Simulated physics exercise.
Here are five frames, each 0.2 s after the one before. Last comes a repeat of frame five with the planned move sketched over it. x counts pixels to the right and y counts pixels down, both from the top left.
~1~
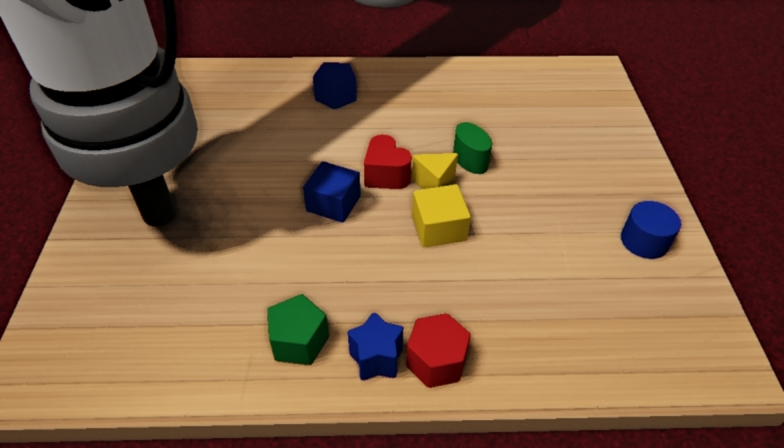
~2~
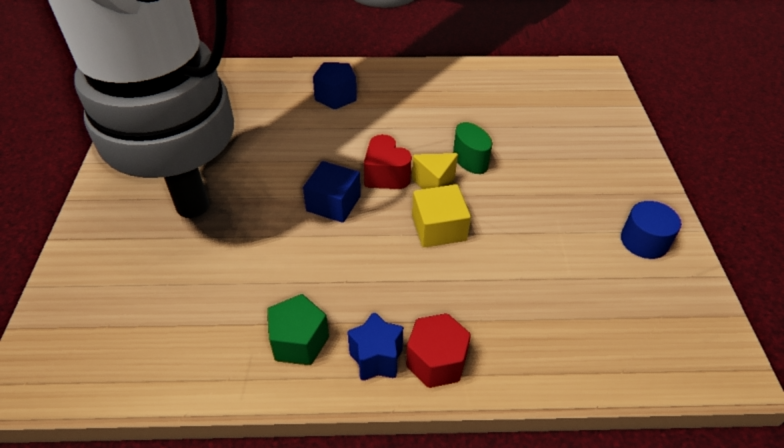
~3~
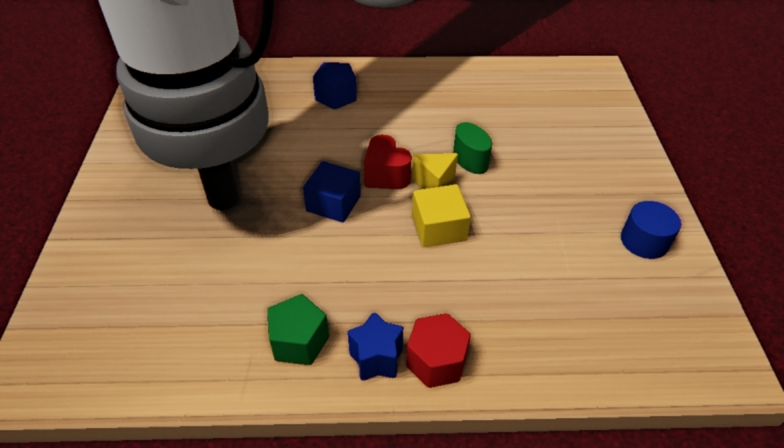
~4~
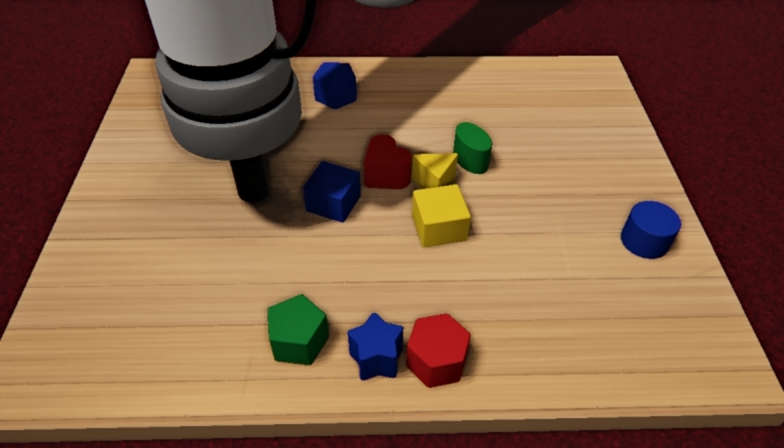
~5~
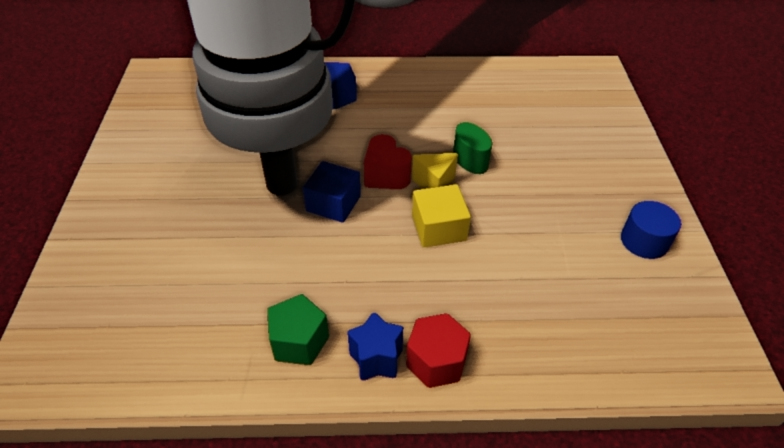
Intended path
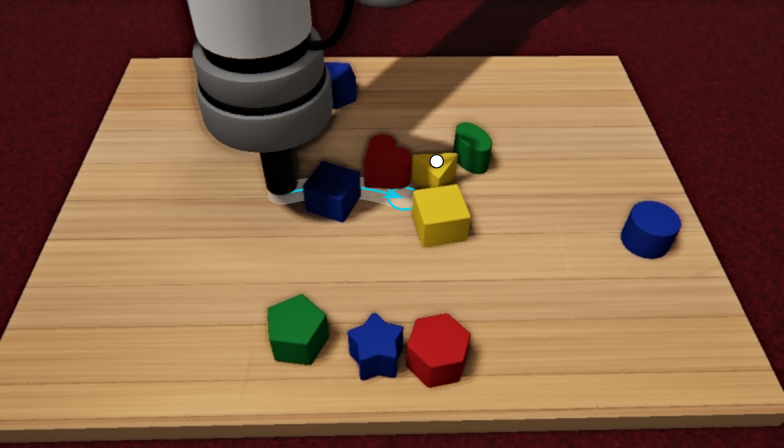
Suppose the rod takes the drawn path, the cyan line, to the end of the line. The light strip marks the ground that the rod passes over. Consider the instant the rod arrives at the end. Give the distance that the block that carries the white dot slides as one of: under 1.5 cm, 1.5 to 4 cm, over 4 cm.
Short of 1.5 cm.
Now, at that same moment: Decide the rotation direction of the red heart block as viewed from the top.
Anticlockwise.
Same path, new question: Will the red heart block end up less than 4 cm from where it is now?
Yes, that is how it ends up.
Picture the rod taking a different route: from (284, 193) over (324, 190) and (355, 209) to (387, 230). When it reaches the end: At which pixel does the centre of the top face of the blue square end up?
Top centre: (409, 232).
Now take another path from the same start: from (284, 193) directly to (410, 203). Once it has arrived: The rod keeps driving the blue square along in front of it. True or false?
True - the claim holds.
Path on the board, from (284, 193) via (324, 187) and (365, 189), ending at (404, 198); the dot is on the yellow three-sided block.
The first path, step by step. One third of the way, rod (324, 178); blue square (347, 181), turned 25° clockwise.
Two thirds of the way, rod (365, 180); blue square (369, 191), turned 65° clockwise; red heart block (396, 149), turned 20° anticlockwise; yellow three-sided block (440, 159), turned 25° clockwise.
At the end, rod (404, 190); blue square (374, 195), turned 85° clockwise; red heart block (409, 149), turned 70° anticlockwise; yellow three-sided block (443, 157), turned 50° clockwise; yellow square in place.
